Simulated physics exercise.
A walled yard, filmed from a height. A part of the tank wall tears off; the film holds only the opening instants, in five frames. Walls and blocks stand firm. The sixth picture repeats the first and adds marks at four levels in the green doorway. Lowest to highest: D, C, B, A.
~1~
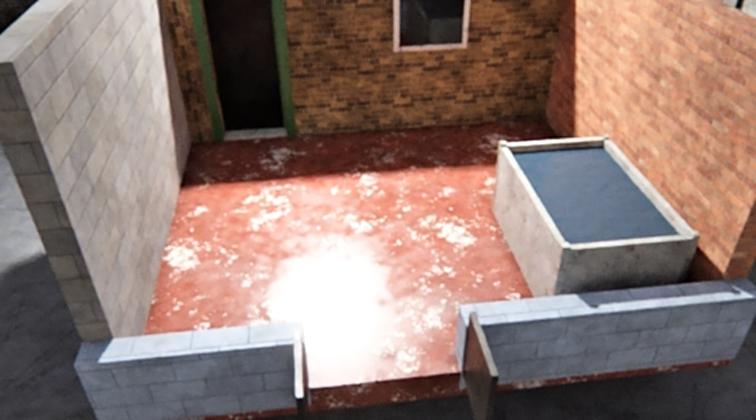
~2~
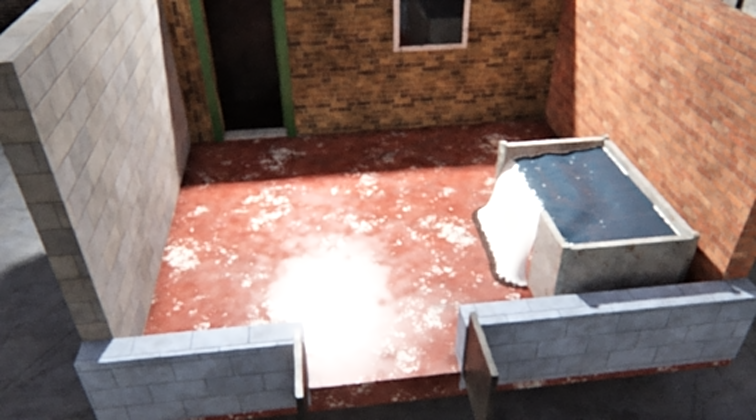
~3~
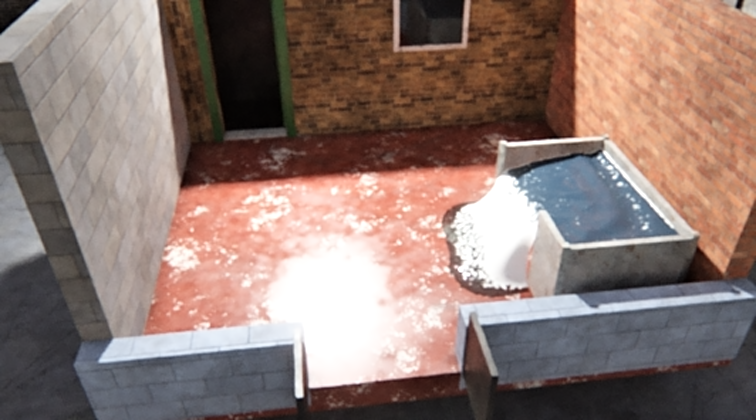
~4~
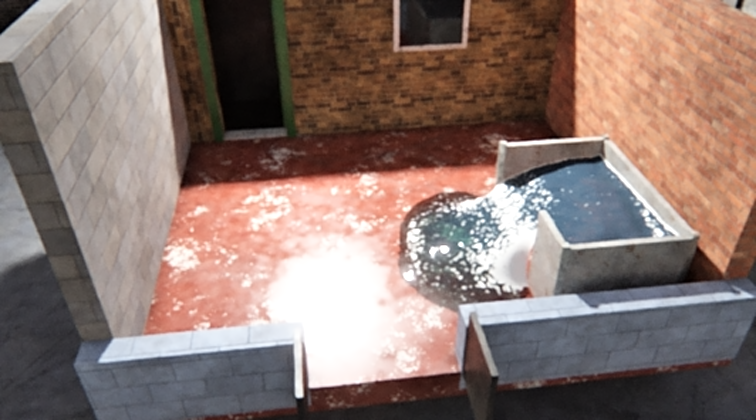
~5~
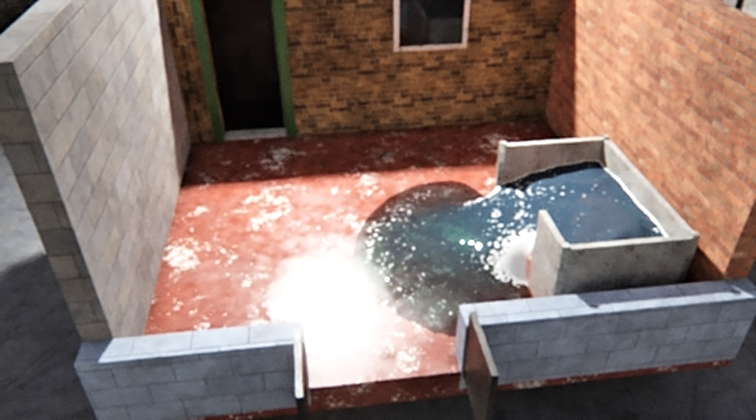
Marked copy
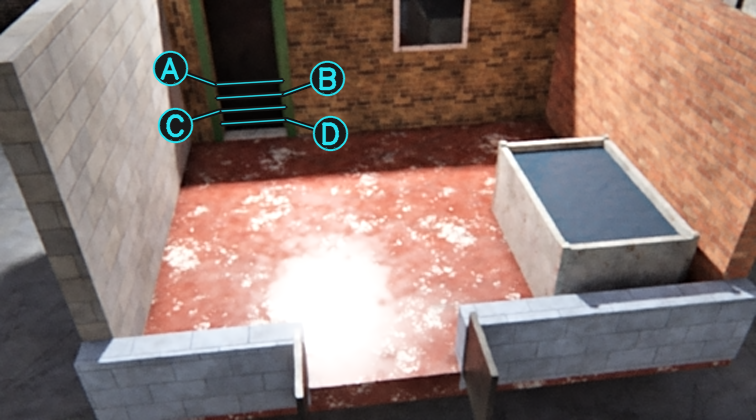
In a walled yard with a red floor, water in a raised tank on the right burst out through its left side, poured down foaming, and spread leftward in a dark, widening pool.
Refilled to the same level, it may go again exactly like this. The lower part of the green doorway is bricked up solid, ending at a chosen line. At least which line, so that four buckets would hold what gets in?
I would pick mark D.
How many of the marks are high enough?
All of them.
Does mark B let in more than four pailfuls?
No, not at all.
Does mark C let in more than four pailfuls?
No, that is safe.
On the marked copy, A at (248, 82); B at (250, 96); C at (252, 109); D at (254, 121); from the bottom up D, C, B, A.
If A is chosen, nothing gets over.
If B is chosen, nothing gets over.
If C is chosen, nothing gets over.
If D is chosen, a splash gets over, under a bucket.
